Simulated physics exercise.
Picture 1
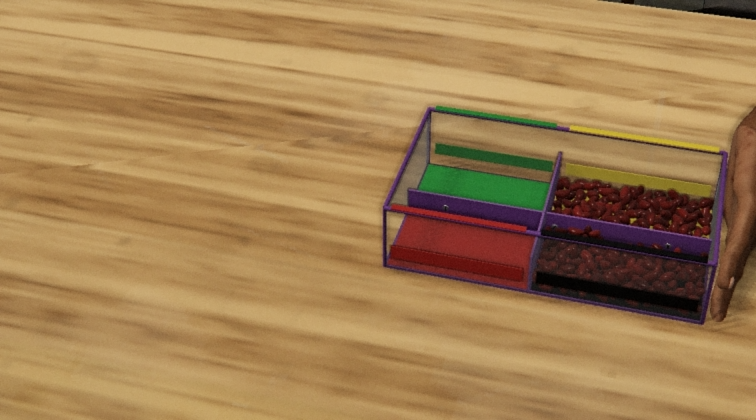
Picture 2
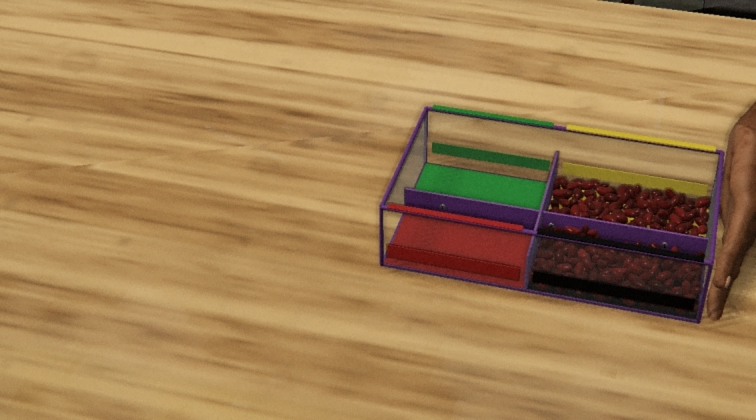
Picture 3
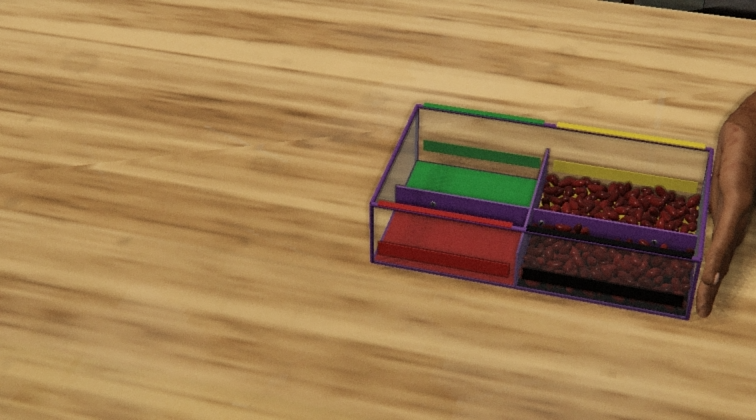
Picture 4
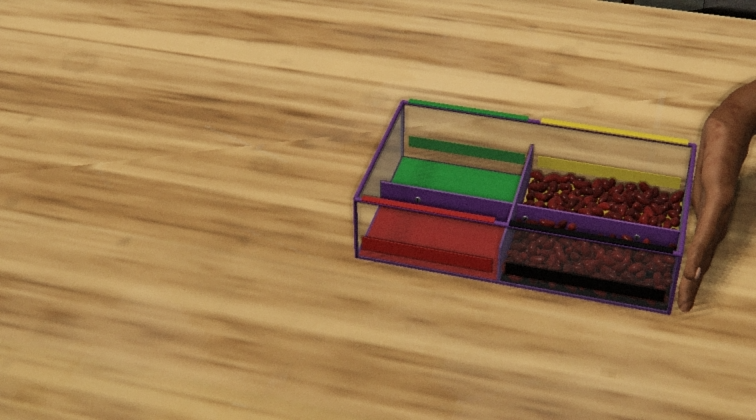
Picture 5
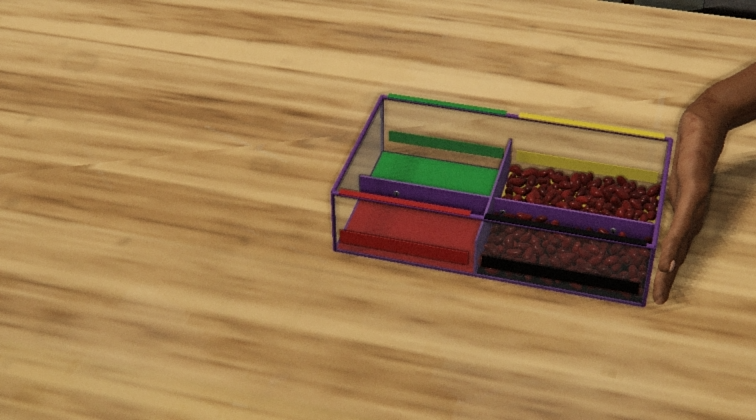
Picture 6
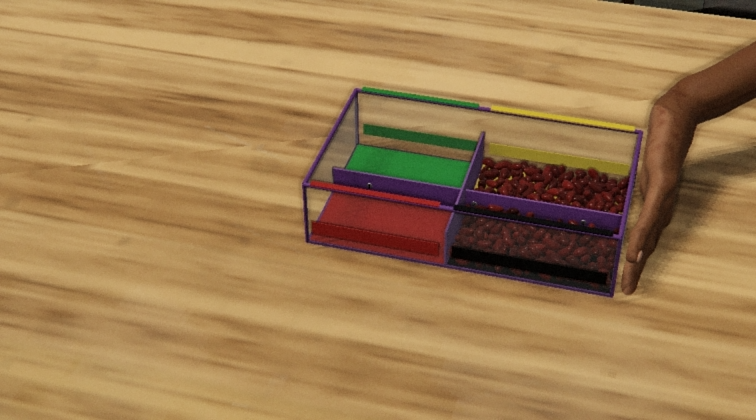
The clip shows a hand at the right side of a clear, purple-edged divided tray, sliding it a short way left across a wooden surface, while dark red beans stay in the yellow and black sections, leaving green and red empty.
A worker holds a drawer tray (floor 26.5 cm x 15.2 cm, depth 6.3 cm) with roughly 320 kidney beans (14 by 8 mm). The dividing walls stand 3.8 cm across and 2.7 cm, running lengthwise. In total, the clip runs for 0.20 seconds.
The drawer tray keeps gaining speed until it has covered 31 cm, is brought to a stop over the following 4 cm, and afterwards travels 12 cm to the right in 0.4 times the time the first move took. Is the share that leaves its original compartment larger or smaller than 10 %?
The share is not larger.
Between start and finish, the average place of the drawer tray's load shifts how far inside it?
Shift: Roughly 2.5 cm.
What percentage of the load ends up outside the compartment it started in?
About 5 percent.
Then, 0.18 s after the last picture, tilt 0 degrees; black 50 %, yellow 50 %; 0 % away from where they began.
Then, 0.32 s after the last picture, tilt 0 degrees; black 50 %, yellow 50 %; 0 % away from where they began.
Then, 0.46 s after the last picture, tilt 0 degrees; black 45 %, yellow 50 %; 5 % away from where they began.
Then, 0.59 s after the last picture, tilt 0 degrees; black 45 %, yellow 50 %; 5 % away from where they began.
In the end, black 45 %, yellow 50 %; 5 % away from where they began.
